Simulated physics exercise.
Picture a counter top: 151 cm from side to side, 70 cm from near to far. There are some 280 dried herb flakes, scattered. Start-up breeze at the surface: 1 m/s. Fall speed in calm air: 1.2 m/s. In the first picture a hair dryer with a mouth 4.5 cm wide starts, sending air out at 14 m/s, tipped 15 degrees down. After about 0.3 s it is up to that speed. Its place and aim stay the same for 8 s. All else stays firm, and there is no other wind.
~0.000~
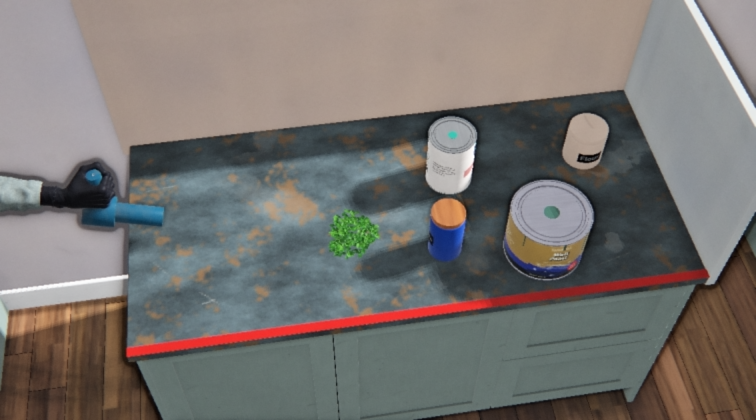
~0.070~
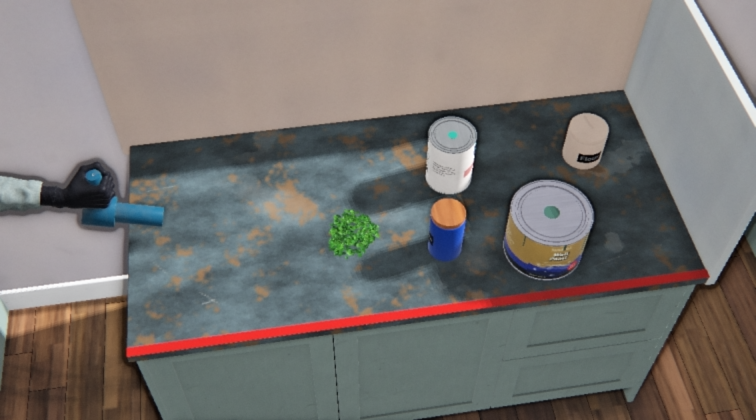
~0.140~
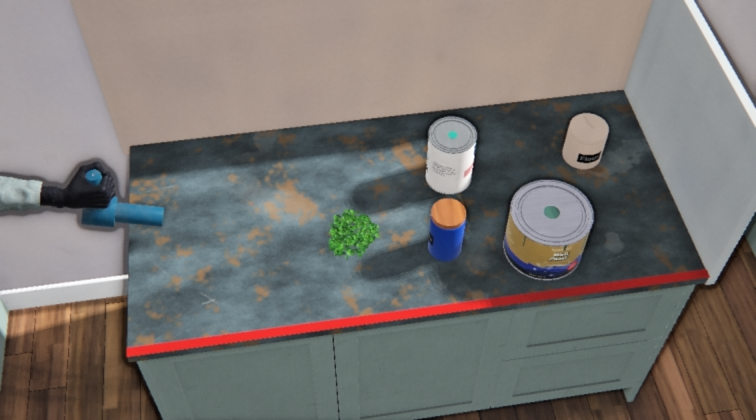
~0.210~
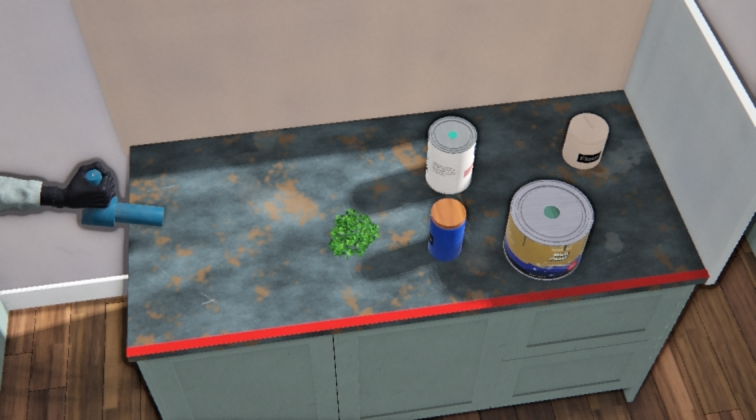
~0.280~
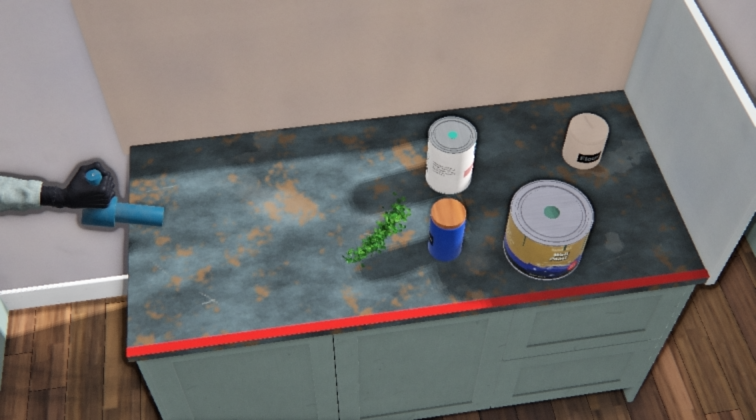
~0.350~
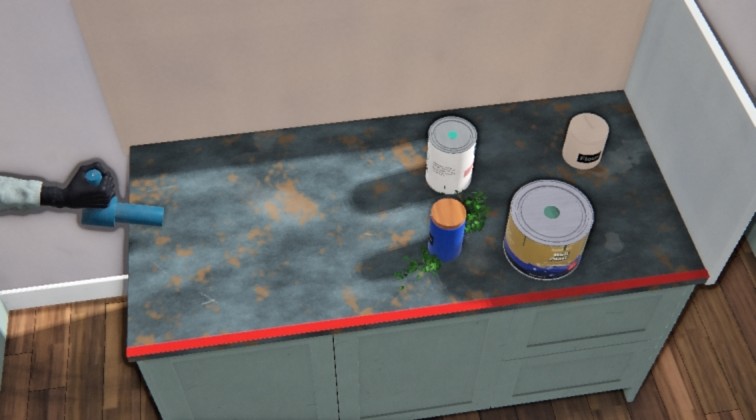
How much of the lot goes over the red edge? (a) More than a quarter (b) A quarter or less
a.
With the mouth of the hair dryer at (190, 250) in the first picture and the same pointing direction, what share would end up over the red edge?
I'd expect close to 10 per cent.
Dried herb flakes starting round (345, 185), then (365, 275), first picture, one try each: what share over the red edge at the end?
About 0 and 100 in a hundred, in that order.
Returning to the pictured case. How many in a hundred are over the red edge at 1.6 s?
50 per cent, roughly.
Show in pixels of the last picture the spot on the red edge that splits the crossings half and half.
(550, 299).
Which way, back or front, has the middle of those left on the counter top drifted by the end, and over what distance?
It drifts toward the rear side, close to 40 cm in all.
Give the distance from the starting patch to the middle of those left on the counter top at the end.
The middle is roughly 100 cm from where it started.
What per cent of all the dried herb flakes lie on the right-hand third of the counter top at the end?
Share at the end: Close to 40 %.
After 1.6 s, 47 % are over the red edge; the middle of those still in play is near (623, 163); 54 % have settled or left.
After 2.6 s, 51 % are over the red edge; the middle of those still in play is near (643, 133); 64 % have settled or left.
After 4.4 s, 53 % are over the red edge; the middle of those still in play is near (615, 93); 69 % have settled or left.
After 8.0 s, at the end, 55 % are over the red edge; the middle of those still in play is near (617, 89).
